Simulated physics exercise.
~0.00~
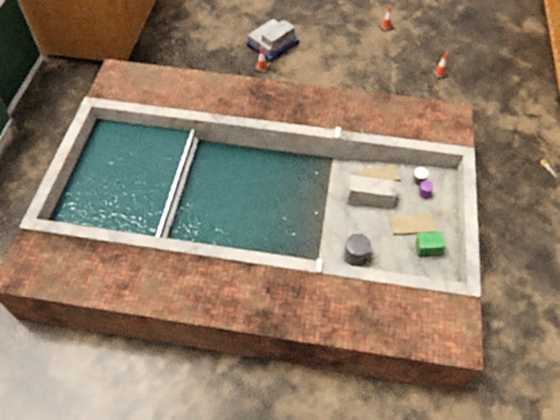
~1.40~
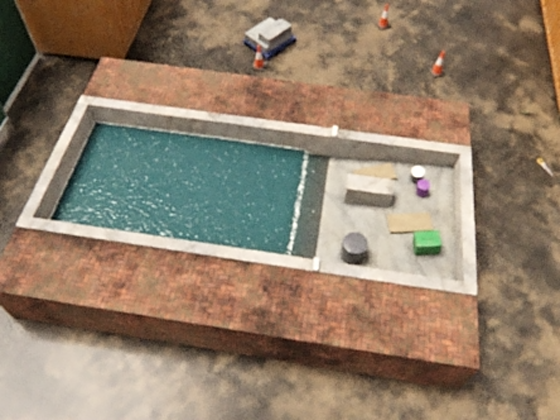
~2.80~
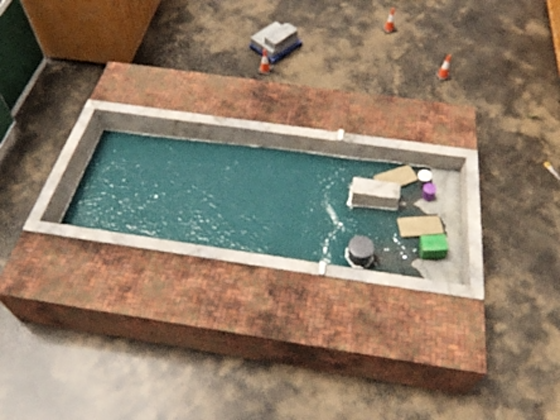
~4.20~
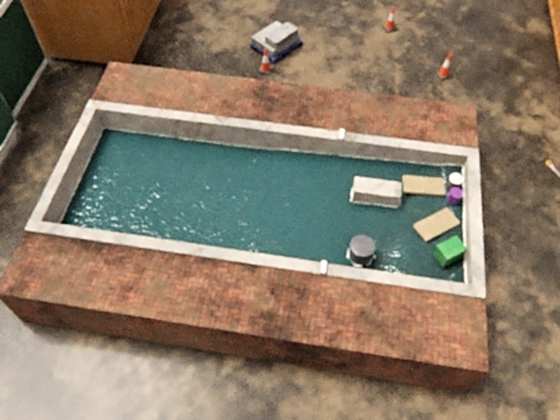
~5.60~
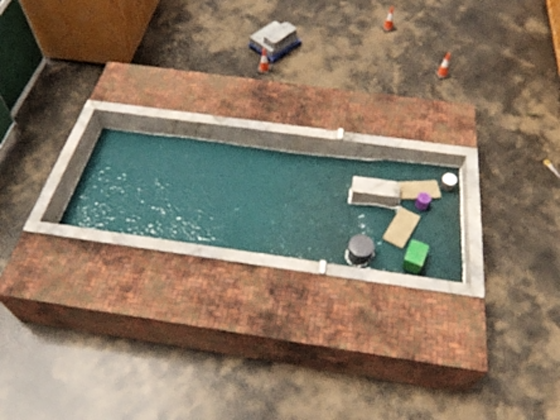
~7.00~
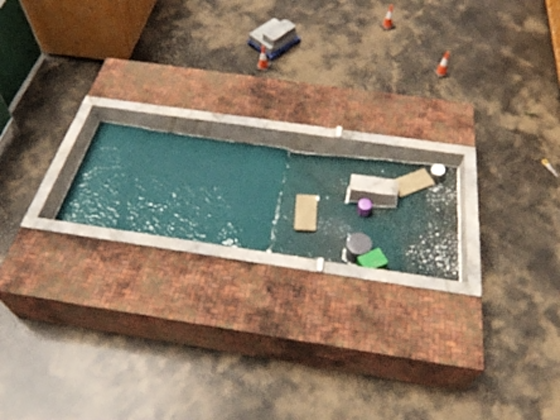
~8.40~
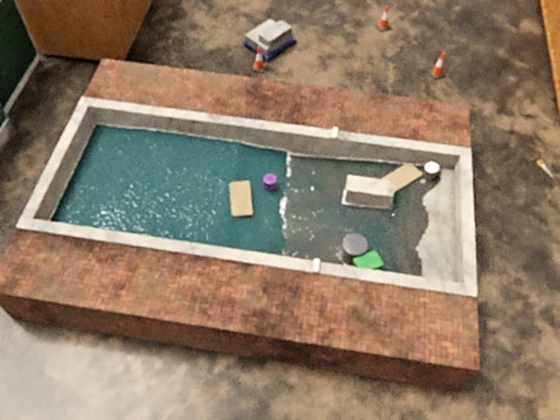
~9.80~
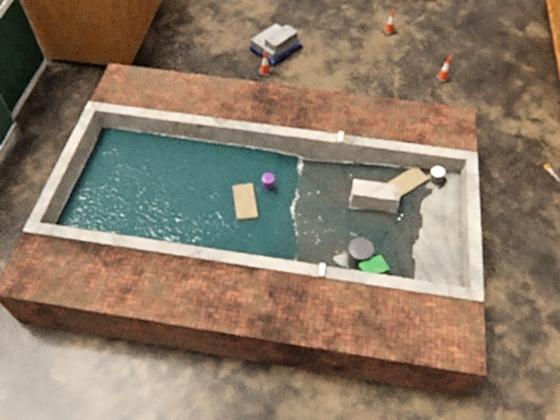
In a brick-edged tank, water behind a divider surged right up the ramp and floated several loose items, then drained back left, carrying a purple pail and a tan board into the deeper water while the green chest stayed behind near the front wall.
